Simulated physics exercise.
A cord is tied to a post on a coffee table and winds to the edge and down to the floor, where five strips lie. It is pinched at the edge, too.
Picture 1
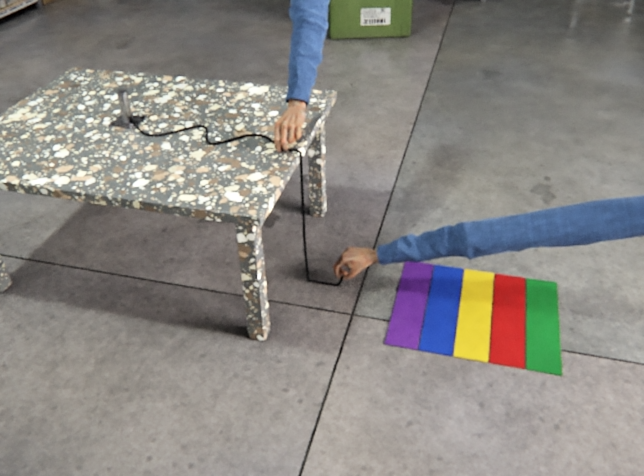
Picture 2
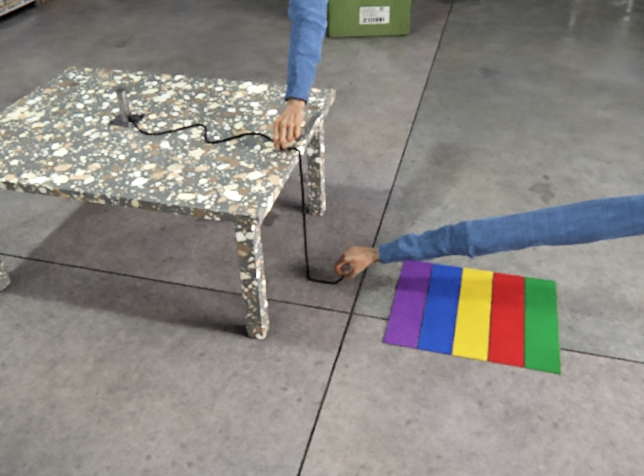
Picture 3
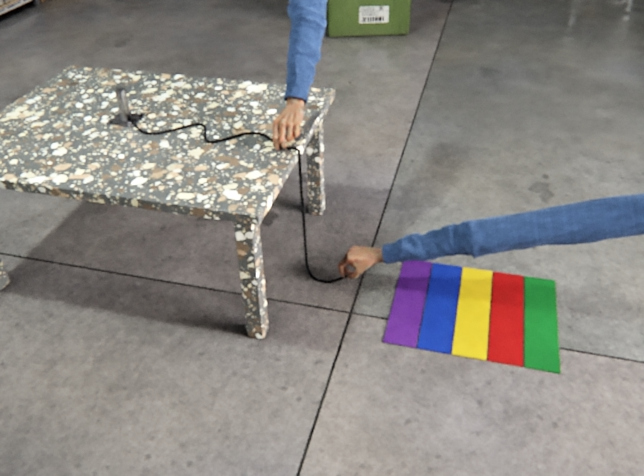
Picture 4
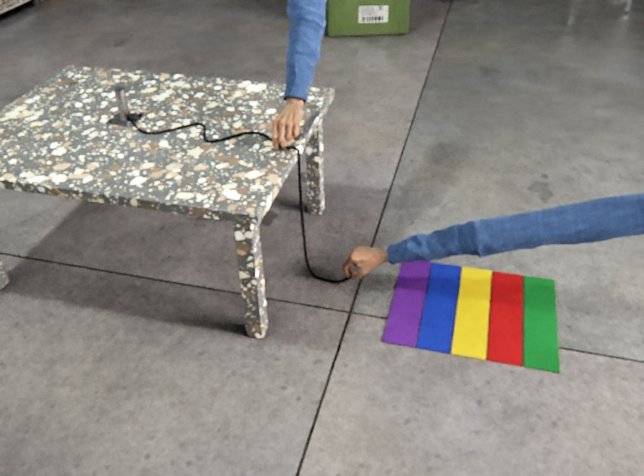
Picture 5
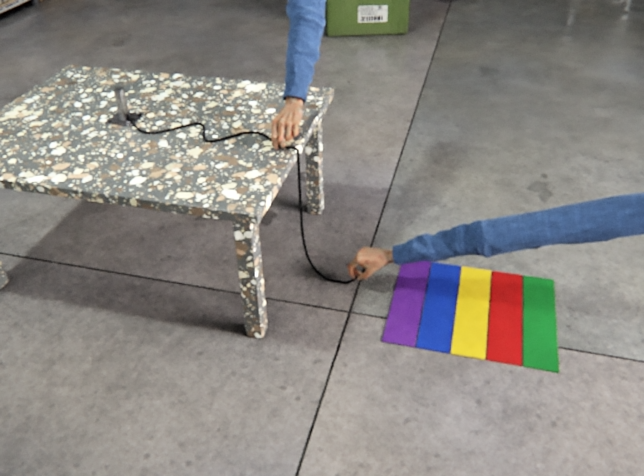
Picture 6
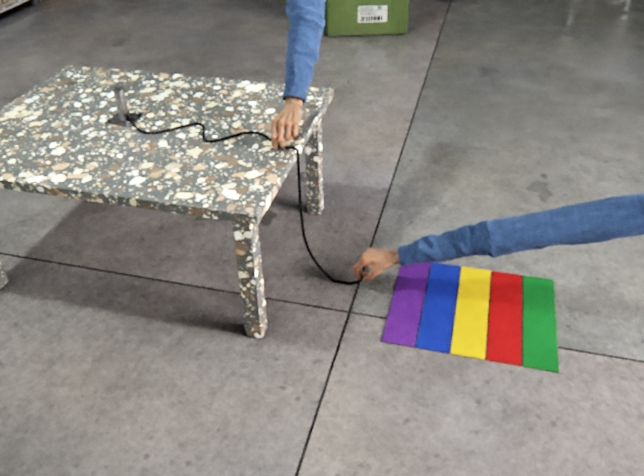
The clip shows a black cord running across a speckled coffee table and over its edge, where one hand pinches it, while another hand near the floor draws the lower end slightly right, beside five coloured strips.
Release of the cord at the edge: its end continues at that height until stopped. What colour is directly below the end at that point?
The colour below it is red.
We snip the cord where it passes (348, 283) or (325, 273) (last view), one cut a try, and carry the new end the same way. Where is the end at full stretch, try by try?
The pixels are close to (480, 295) and (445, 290), one per try.
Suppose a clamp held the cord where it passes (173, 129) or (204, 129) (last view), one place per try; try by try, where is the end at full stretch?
(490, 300); (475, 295).
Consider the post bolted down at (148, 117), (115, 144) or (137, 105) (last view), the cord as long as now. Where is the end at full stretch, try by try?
First close to (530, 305), next close to (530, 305), last close to (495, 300).
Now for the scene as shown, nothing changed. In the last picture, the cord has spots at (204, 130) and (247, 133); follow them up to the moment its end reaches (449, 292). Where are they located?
They move to (230, 133) and (291, 143) respectively.
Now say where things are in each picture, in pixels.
The first picture shows end (342, 277); purple (404, 330); blue (438, 336); yellow (472, 341); red (508, 348); green (544, 354).
The second picture shows end (343, 276); cord through (143, 132) (205, 128) (241, 136) (295, 150) (304, 211) (307, 262).
The third picture shows end (347, 276).
The fourth picture shows end (351, 276); cord through (142, 131) (204, 127) (240, 135) (294, 149) (301, 210) (307, 261).
The fifth picture shows end (356, 277).
The sixth picture shows end (362, 278); cord through (141, 131) (203, 127) (239, 135) (293, 149) (301, 210) (316, 262).
Soon after, end near (449, 292); over blue.
Then, end near (486, 297); over yellow.
At full stretch, end near (507, 301); over red. It gets as far as the red strip.
